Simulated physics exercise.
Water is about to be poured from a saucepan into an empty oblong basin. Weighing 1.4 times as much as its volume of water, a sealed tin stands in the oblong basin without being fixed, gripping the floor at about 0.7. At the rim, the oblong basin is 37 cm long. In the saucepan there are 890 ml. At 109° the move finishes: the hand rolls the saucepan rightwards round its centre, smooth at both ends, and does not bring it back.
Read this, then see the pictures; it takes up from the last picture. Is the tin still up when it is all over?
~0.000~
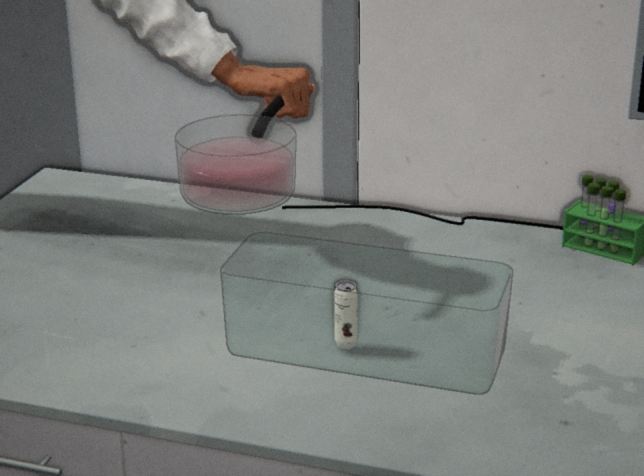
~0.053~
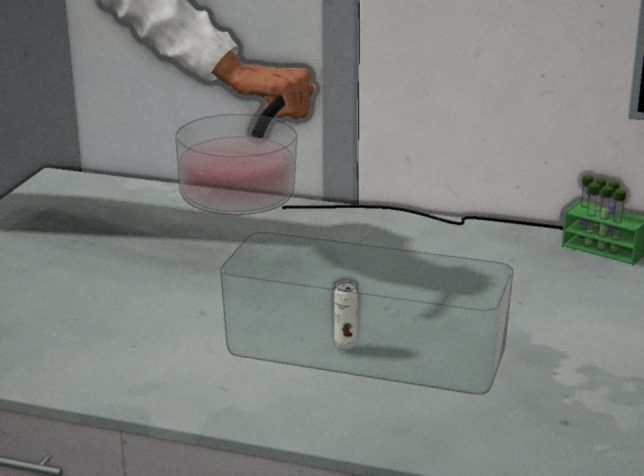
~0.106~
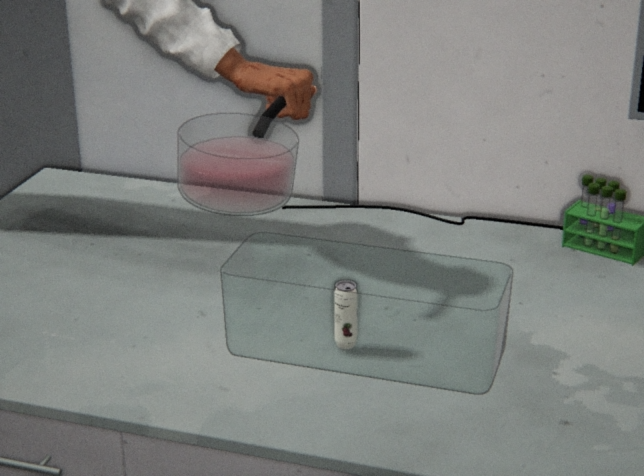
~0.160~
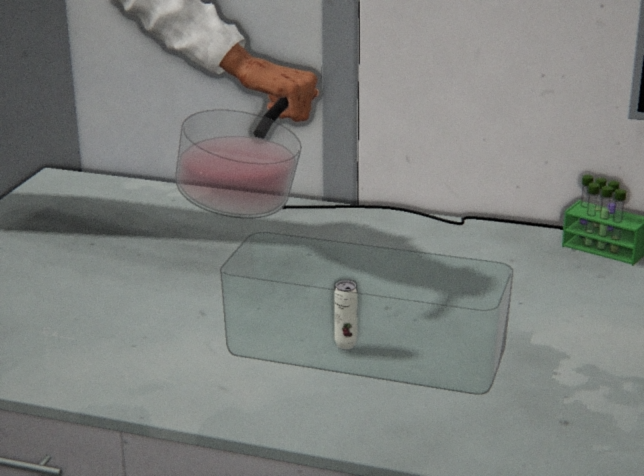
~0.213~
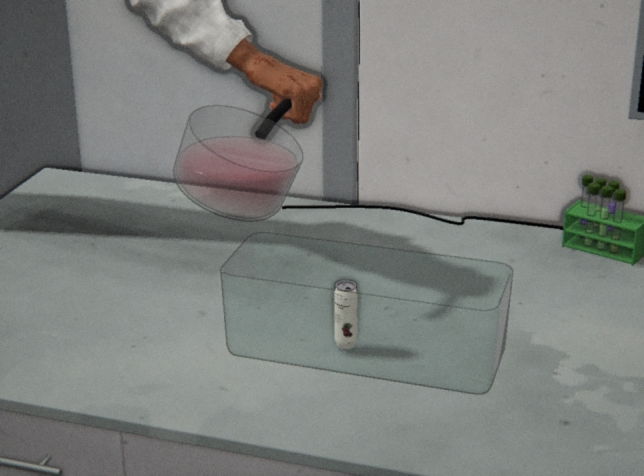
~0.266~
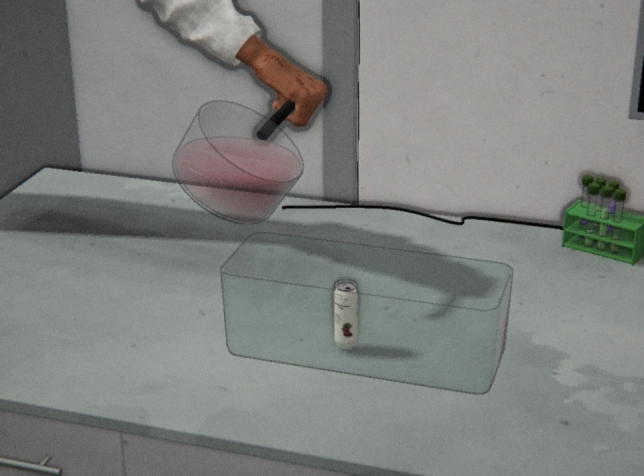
No, it will come down.
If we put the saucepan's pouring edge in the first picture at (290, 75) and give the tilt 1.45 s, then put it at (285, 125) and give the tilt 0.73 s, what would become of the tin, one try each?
First it remains upright; then it goes over.
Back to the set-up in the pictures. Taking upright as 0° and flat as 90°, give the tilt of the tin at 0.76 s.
It is at some 15°.
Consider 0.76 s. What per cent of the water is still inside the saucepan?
6 %.
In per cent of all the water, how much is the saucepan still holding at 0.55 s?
Remaining: Near 32 % of the total.
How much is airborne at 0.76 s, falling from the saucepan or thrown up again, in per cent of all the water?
Airborne share: Near 6 %.
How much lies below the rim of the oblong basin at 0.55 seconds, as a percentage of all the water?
The basin holds roughly 30 in a hundred parts at that moment.
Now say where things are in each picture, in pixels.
Tilt 0°; pouring edge (292, 142); surface from (186, 149) to (292, 160); the oblong basin's rim runs from (236, 253) to (506, 289); the tin's top is at (346, 288), in the first picture.
Tilt 1°; pouring edge (293, 144); surface from (186, 149) to (292, 161), in the second picture.
Tilt 6°; pouring edge (295, 148); surface from (186, 148) to (293, 161), in the third picture.
Tilt 13°; pouring edge (297, 156); surface from (187, 148) to (294, 164), in the fourth picture.
Tilt 22°; pouring edge (299, 166); surface from (185, 147) to (297, 166), in the fifth picture.
Tilt 33°; pouring edge (299, 177); surface from (183, 144) to (299, 167), in the sixth picture.
Then, 0.55 s in, the tilt is 95° and 31 per cent is still to pour; the tin stands where it began.
Then, 0.76 s in, the tilt is 109° and 6 per cent is still to pour; the tin leans 13°.
Then, 0.98 s in, the tilt is 109° and 0 per cent is still to pour; the tin lies on its side.
Then, 1.22 s in, the tilt is 109° and 0 per cent is still to pour; the tin lies on its side.
Finally, the tin lies on its side.
